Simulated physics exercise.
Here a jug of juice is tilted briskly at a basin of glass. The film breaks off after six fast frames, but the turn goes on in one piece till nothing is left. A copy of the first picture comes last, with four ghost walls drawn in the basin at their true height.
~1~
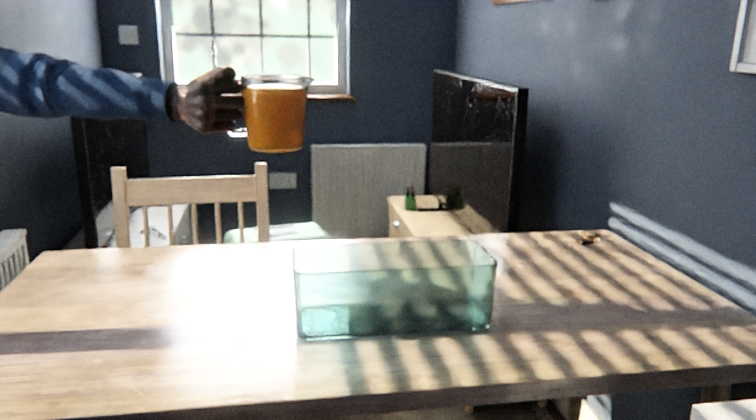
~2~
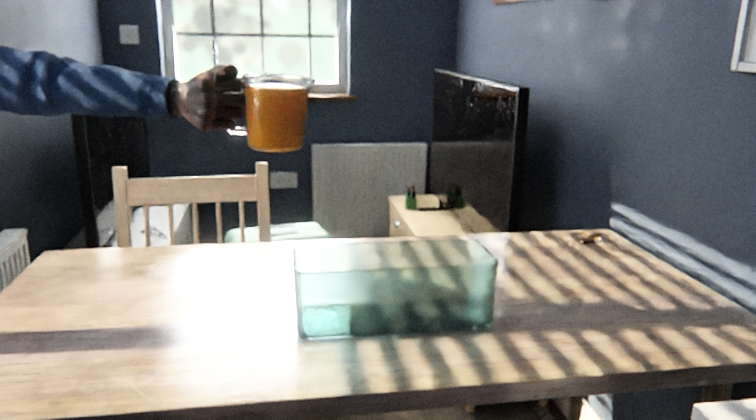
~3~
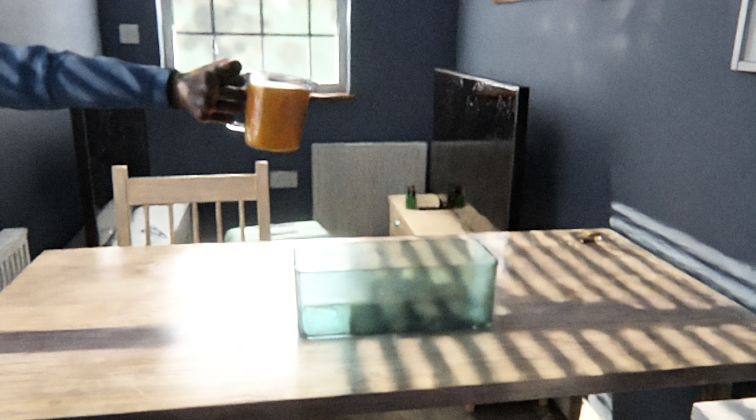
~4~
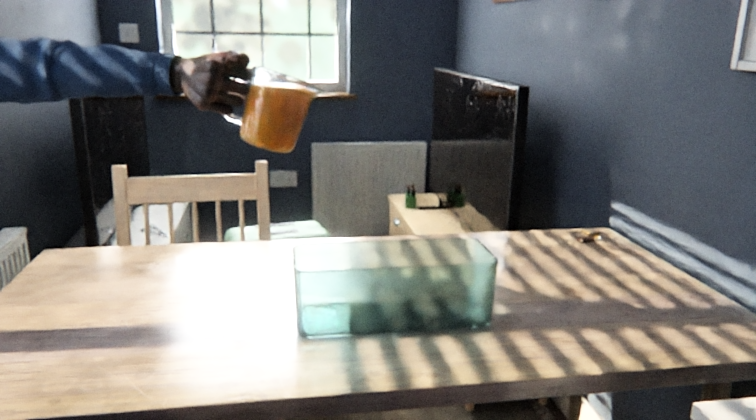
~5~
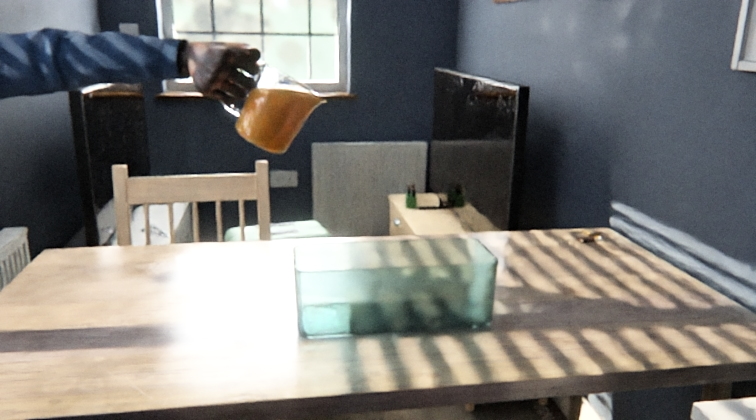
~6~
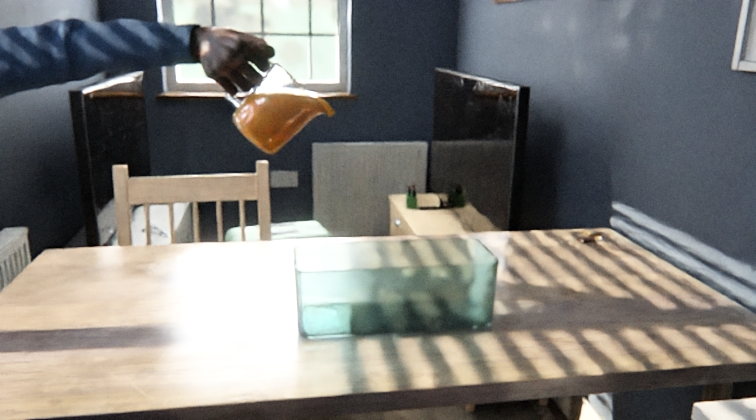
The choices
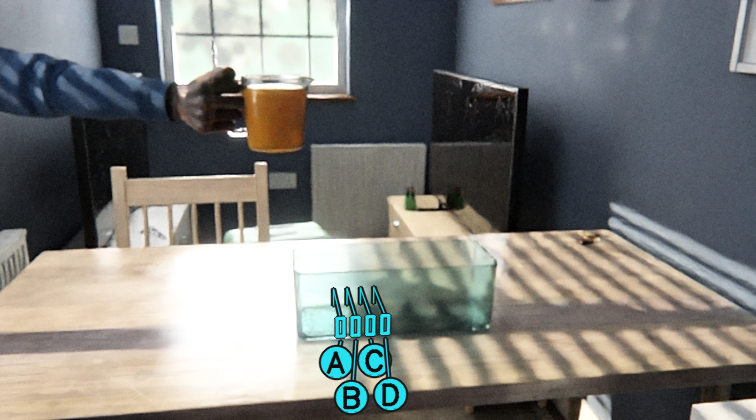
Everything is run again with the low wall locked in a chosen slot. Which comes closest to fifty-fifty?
D beats the others.
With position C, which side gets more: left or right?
More ends on the right.
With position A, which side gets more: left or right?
The right side.
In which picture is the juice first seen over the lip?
In picture 6.
On the marked copy, A at (340, 341); B at (355, 340); C at (370, 339); D at (385, 338).
With A, about 11 % ends left of the wall and 85 % right of it; 5 % is lost outside.
With B, about 10 % ends left of the wall and 86 % right of it; 4 % is lost outside.
With C, about 11 % ends left of the wall and 86 % right of it; 3 % is lost outside.
With D, about 46 % ends left of the wall and 51 % right of it; 3 % is lost outside.
